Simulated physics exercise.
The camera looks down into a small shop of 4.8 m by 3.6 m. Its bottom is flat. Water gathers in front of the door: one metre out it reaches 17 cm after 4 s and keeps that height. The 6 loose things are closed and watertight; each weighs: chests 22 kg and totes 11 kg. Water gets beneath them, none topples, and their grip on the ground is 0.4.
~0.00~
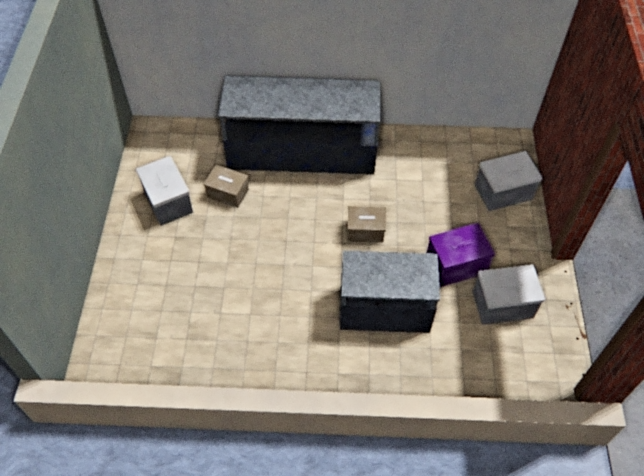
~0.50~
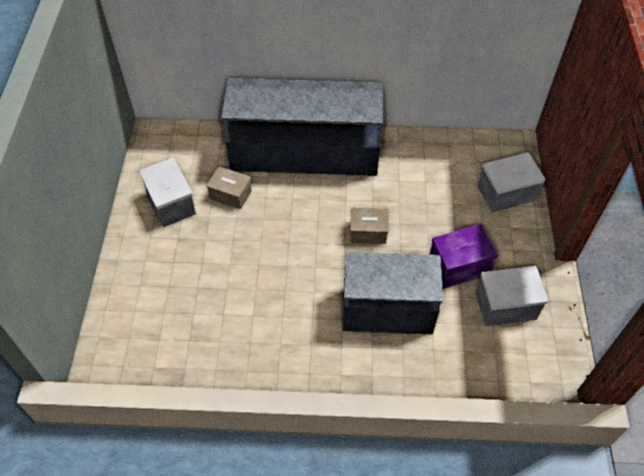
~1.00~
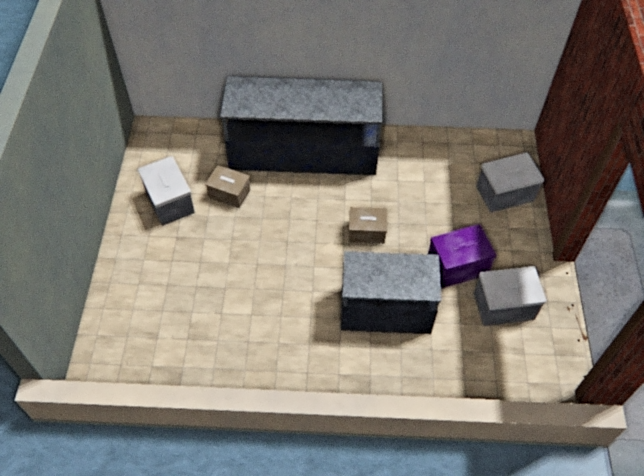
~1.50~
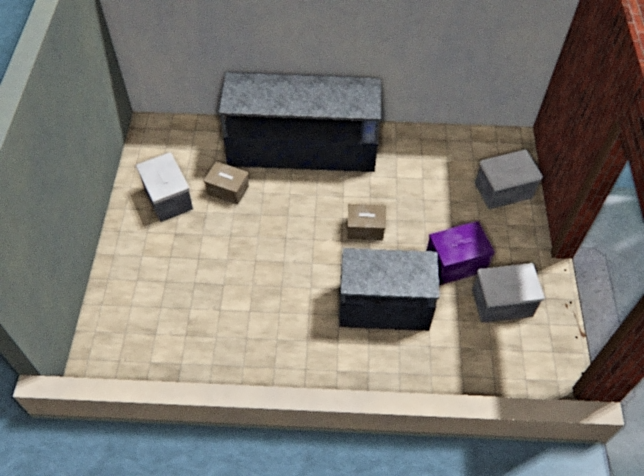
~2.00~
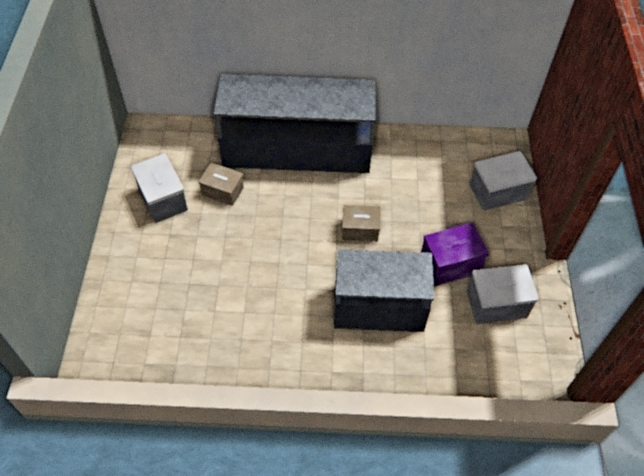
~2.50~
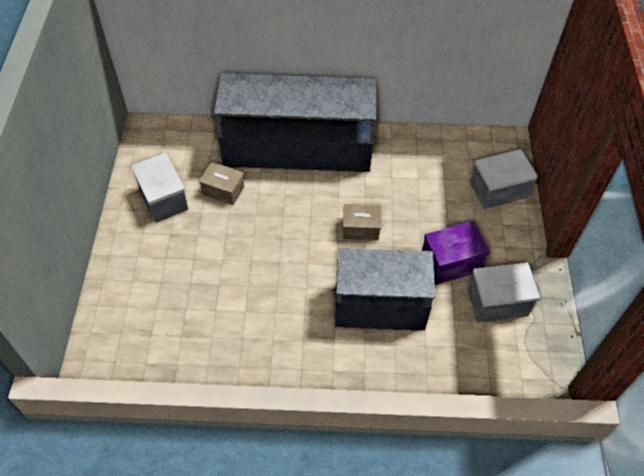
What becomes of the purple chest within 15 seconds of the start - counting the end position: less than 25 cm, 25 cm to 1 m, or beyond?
The purple chest travels far.
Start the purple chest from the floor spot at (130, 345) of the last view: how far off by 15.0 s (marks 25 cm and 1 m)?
It ends far away.
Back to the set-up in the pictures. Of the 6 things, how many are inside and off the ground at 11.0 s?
I count 0.
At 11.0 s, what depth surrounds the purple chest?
Roughly 7 cm.
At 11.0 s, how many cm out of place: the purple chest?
About 60 cm.
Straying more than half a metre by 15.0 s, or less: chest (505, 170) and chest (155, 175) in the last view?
In turn: Short of it, less.
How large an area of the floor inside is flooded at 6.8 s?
Some 12.0 m2.
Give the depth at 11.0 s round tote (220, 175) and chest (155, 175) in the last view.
About 7 and 8 cm.
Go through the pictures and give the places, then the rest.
The first frame shows the purple chest at (462, 245), on the bottom; 0.0 m2 under water; 0 of 6 have shifted.
The second frame shows the purple chest at (465, 246), on the bottom; 0.0 m2 under water; 0 of 6 have shifted.
The third frame shows the purple chest at (463, 246), on the bottom; 0.0 m2 under water; 0 of 6 have shifted.
The fourth frame shows the purple chest at (462, 243) rests on the ground; water covers 0.0 m2; 0 of 6 have shifted.
The fifth frame shows the purple chest at (456, 244) rests on the ground; 0.0 m2 under water; 0 of 6 have shifted.
The sixth frame shows the purple chest at (457, 243) rests on the ground; 0.4 m2 under water; 0 of 6 have shifted.
After 3.5 s the purple chest is near (457, 243), 0.0 m from its start, aground; 0 afloat.
After 6.8 s the purple chest is near (420, 217), 0.5 m from its start, aground; 0 afloat.
After 11.0 s the purple chest is near (404, 204), 0.7 m from its start, aground; 0 afloat.
After 15.0 s the purple chest is near (304, 236), 1.5 m from its start, afloat; 4 afloat.
